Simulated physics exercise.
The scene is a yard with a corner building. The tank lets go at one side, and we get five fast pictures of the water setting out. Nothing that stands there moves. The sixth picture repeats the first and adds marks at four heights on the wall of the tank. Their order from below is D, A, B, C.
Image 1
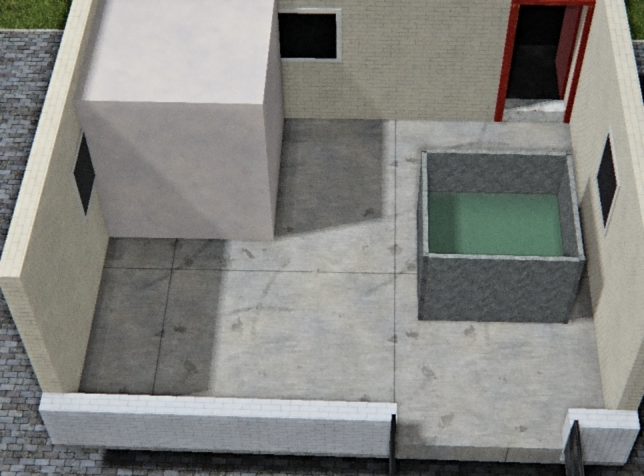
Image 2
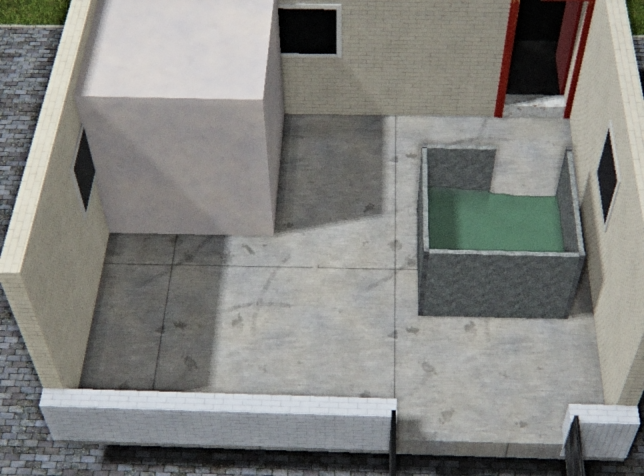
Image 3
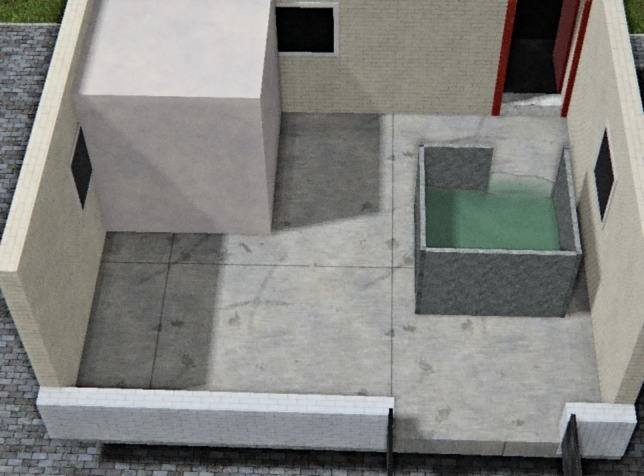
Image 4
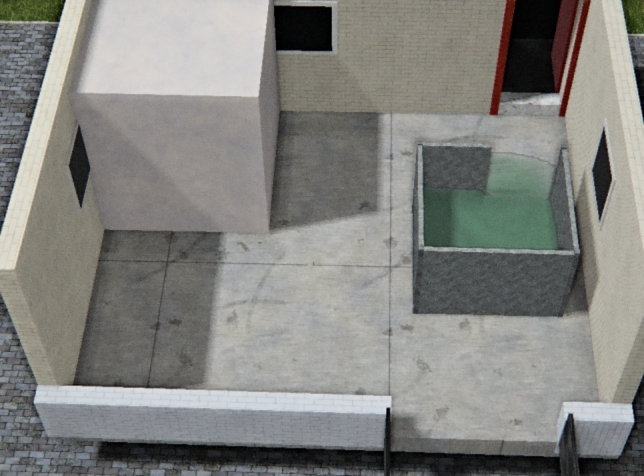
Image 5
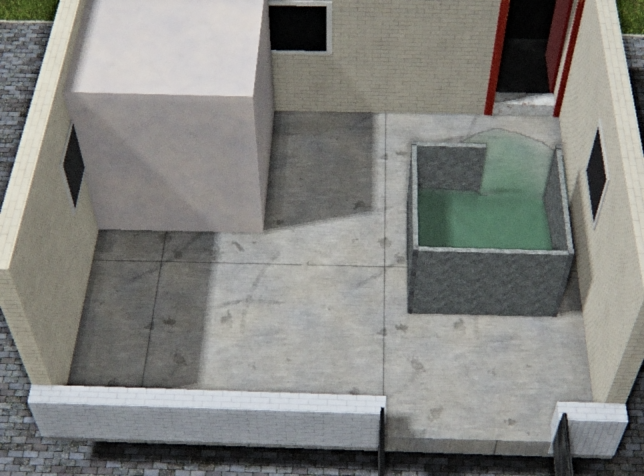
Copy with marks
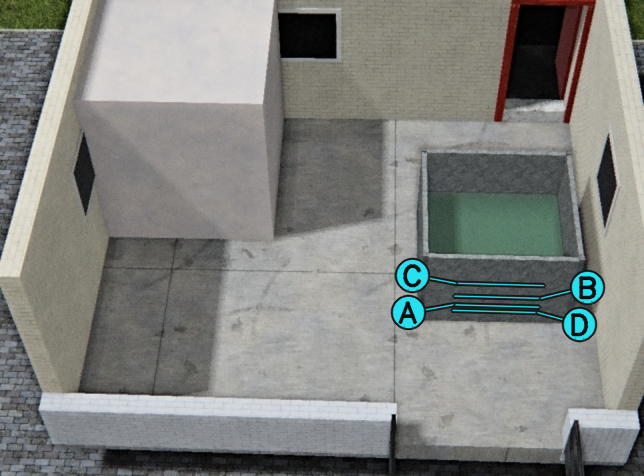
Green water sat still in a gray stone tank in a walled yard, then part of the tank's back wall was gone and the water poured out through the gap, spreading toward the red doorway.
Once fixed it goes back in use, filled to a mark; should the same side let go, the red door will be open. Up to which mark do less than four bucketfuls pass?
I would pick level A.
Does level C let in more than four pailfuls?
Yes, it does.
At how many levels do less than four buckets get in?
Two of them.
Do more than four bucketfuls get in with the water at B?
Yes.
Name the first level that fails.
Here it is level B.
In cyan, A at (496, 306); B at (497, 297); C at (499, 284); D at (495, 311); from the bottom up D, A, B, C.
If A is chosen, a splash gets over, under a bucket.
If B is chosen, about 9 bucketfuls get in.
If C is chosen, dozens of bucketfuls pour in.
If D is chosen, nothing gets over.
